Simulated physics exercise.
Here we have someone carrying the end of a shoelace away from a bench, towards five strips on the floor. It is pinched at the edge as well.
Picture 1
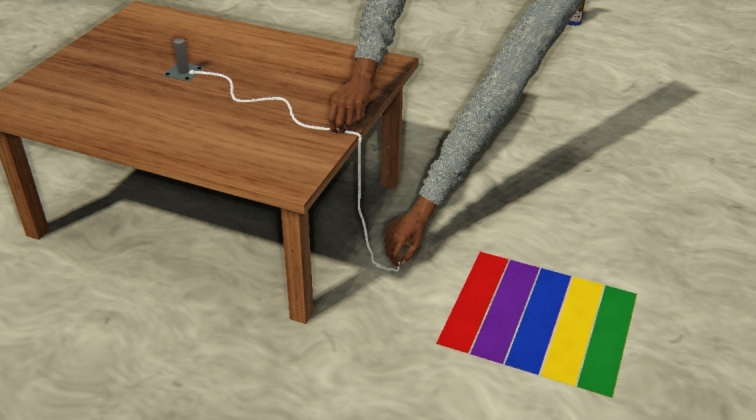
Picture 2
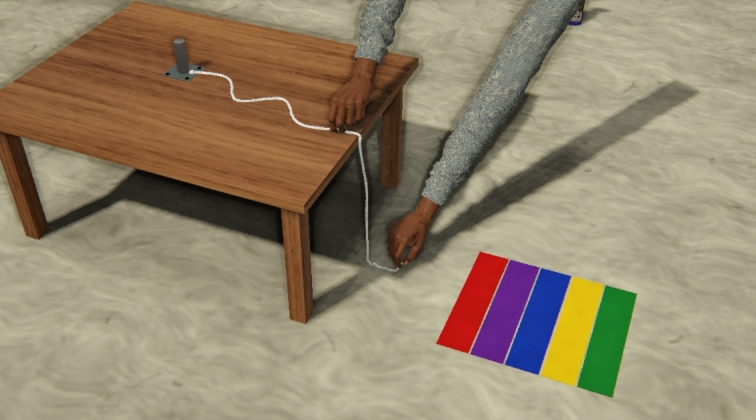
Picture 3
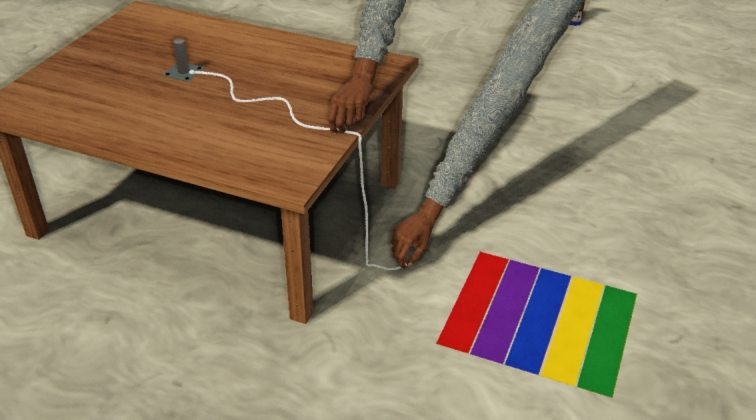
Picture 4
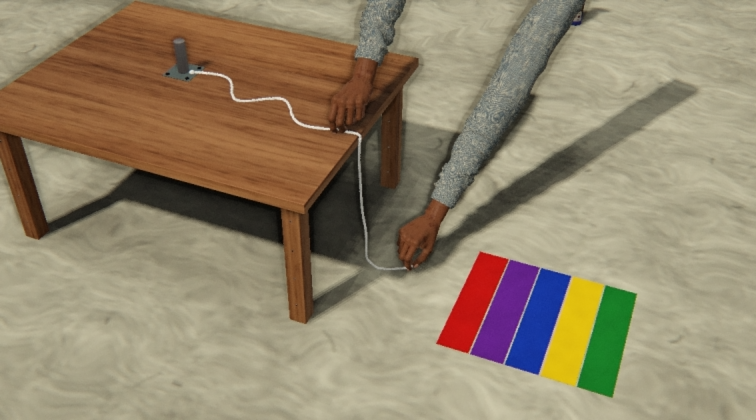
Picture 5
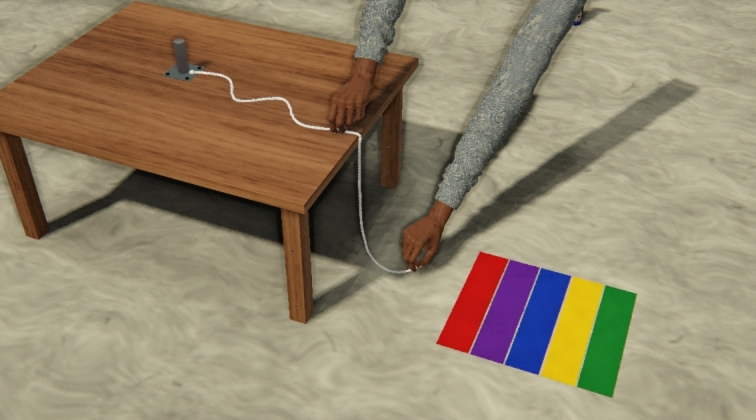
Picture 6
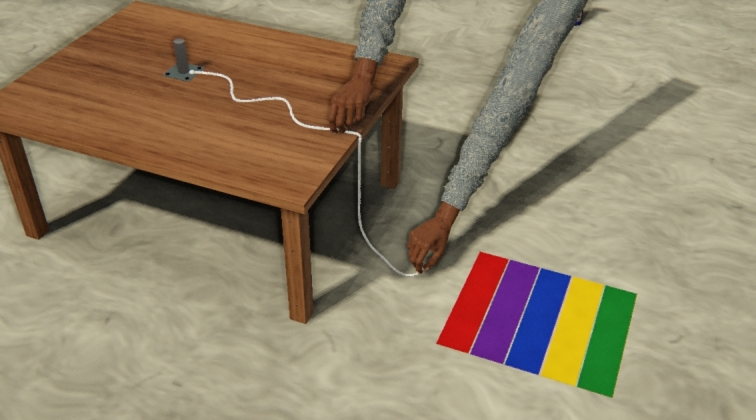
At first, one hand pinches a white cord at the edge of a wooden table while another holds its hanging end near the floor, left of five coloured strips. The lower hand then moves the end slightly right, towards the red strip, and the hanging cord bends into a slanting curve.
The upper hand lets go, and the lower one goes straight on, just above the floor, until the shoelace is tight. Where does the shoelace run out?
The blue one.
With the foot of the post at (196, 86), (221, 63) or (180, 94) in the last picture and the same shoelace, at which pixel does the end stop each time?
The places are (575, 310), (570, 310) and (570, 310).
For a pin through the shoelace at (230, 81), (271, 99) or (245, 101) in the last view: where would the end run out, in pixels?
Near (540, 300), (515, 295) and (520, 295).
A little later, end near (476, 284); over red.
Next, end near (517, 296); over purple.
When it is tight, end near (542, 303); over blue. It halts on the blue strip.
